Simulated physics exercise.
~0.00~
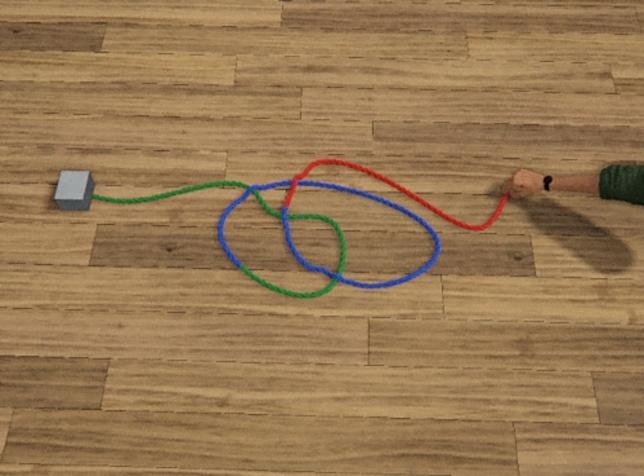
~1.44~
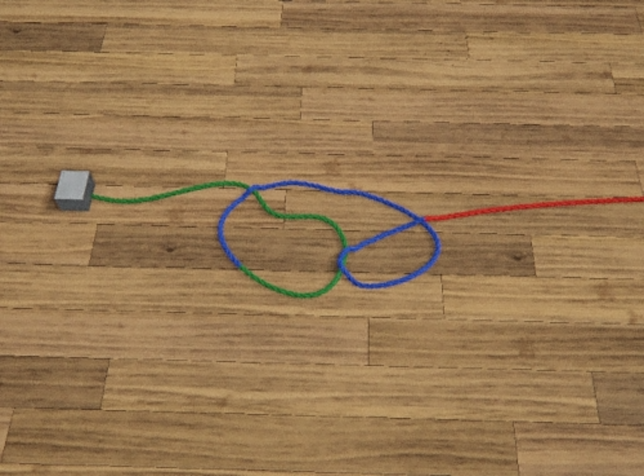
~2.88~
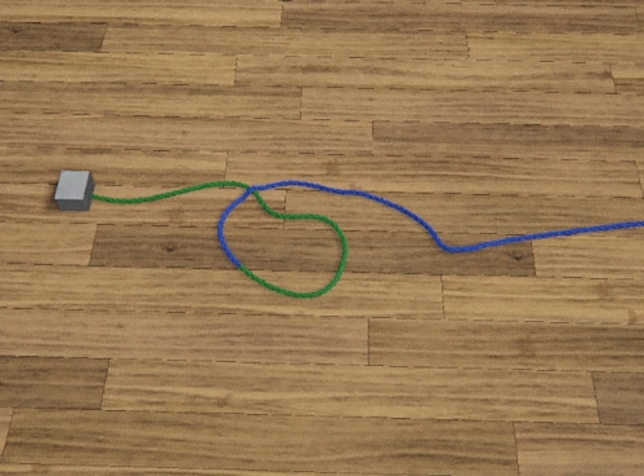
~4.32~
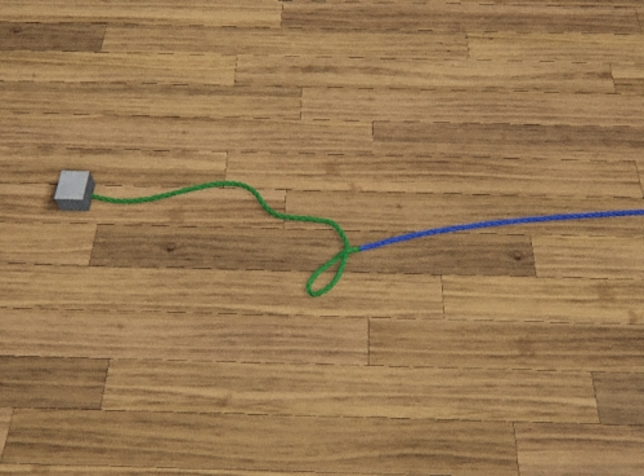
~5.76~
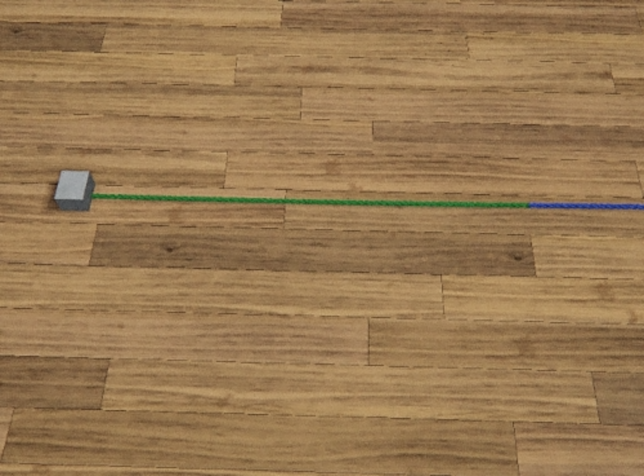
At first, a rope coloured green, blue and red lies in overlapping loops on a wooden floor, its green end attached to a small grey block at the left while a hand holds the red end at the right. The red end is drawn away to the right, out of view along with the hand, and the loops begin to shrink. The blue section follows, sliding out until one green and blue loop remains. That loop tightens to a small green one near the middle. Finally it opens out, and the rope stretches straight across the floor with no knot.
